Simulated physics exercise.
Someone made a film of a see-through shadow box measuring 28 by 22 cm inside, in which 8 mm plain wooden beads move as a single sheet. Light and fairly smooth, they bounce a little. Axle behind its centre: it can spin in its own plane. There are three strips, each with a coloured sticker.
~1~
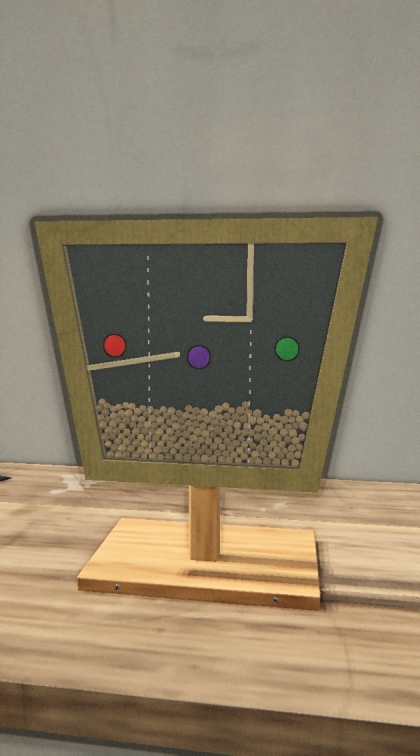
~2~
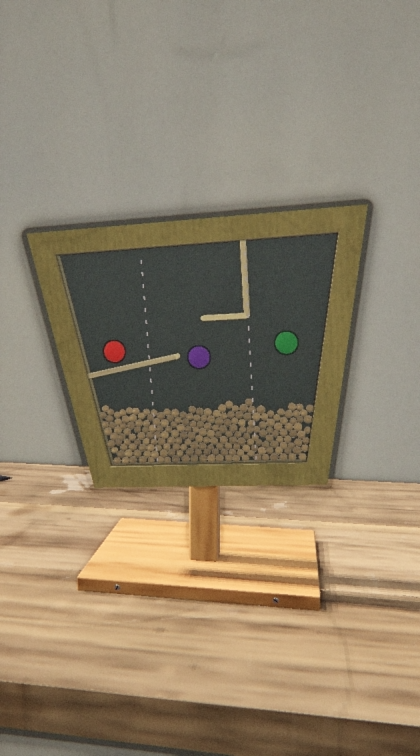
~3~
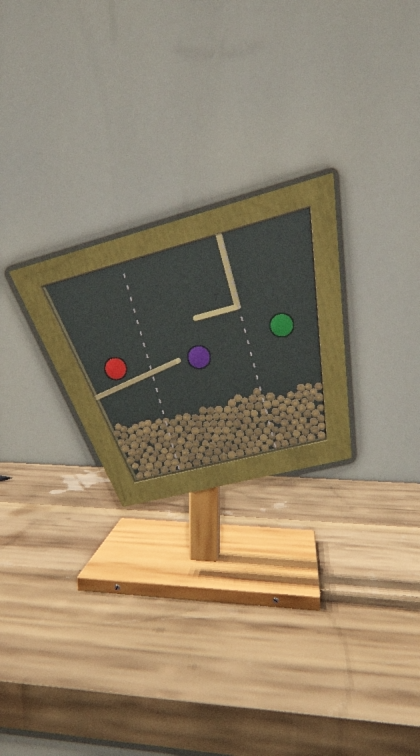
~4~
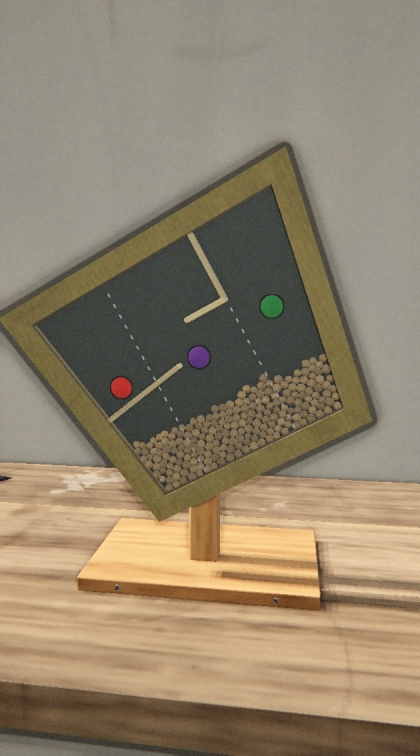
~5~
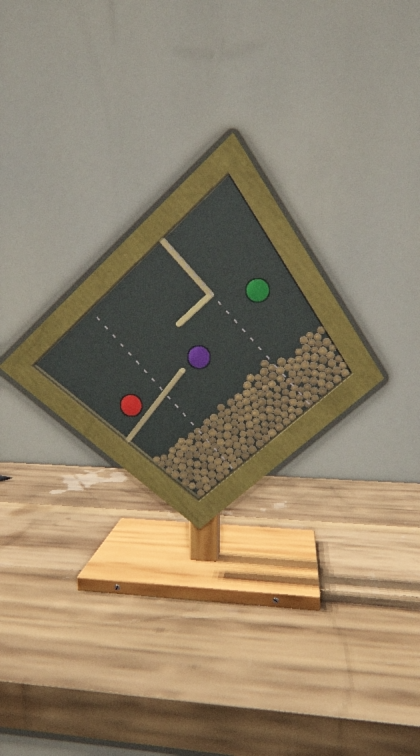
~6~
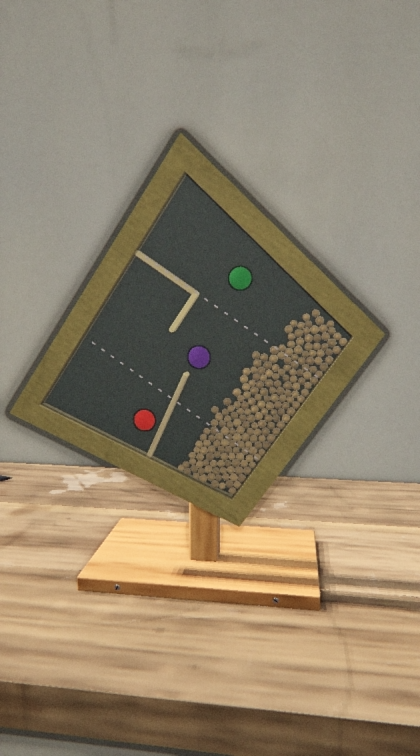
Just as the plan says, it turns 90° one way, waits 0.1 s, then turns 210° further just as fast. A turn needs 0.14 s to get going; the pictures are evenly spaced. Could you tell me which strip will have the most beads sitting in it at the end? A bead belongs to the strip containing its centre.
That would be green.
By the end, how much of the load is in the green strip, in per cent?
Around 85 in a hundred.
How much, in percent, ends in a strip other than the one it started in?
Roughly 85 in a hundred.
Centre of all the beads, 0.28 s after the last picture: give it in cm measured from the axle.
6 cm right, 4 cm below.
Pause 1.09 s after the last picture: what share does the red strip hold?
Share: Near 45 %.
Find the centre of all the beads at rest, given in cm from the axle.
About 5 cm right and 7 cm below.
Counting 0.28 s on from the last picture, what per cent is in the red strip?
I'd guess near 45 in a hundred.
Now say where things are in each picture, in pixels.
The first frame shows level; about 210 beads; load centre (200, 434); top bead (246, 405); red (115, 346), purple (199, 357), green (287, 349).
The second frame shows turned 4° anticlockwise; load centre (205, 434); top bead (249, 402).
The third frame shows turned 16° anticlockwise; load centre (220, 432); top bead (319, 386); wall ends (177, 361), (196, 318).
The fourth frame shows turned 29° anticlockwise; load centre (237, 426); top bead (323, 358).
The fifth frame shows turned 43° anticlockwise; load centre (252, 417); top bead (321, 330).
The sixth frame shows turned 56° anticlockwise; load centre (260, 408); top bead (316, 313); red (145, 420), purple (199, 357), green (240, 278).
Then, 0.28 s later than the last picture, it stands 90° anticlockwise; the beads' middle is 6 cm right of and 4 cm below the centre; red 45 %, purple 50 %.
Then, 1.09 s later than the last picture, it has come round 194° anticlockwise; the beads' middle is 3 cm right of and level with the centre; red 45 %, purple 45 %, green 10 %.
Then, 1.81 s later than the last picture, it has come round 300° anticlockwise; the beads' middle is 7 cm right of and 5 cm below the centre; purple 20 %, green 80 %.
At rest 2.7 s after the last picture, it has come round 300° anticlockwise; red 0 %, purple 15 %, green 85 %.
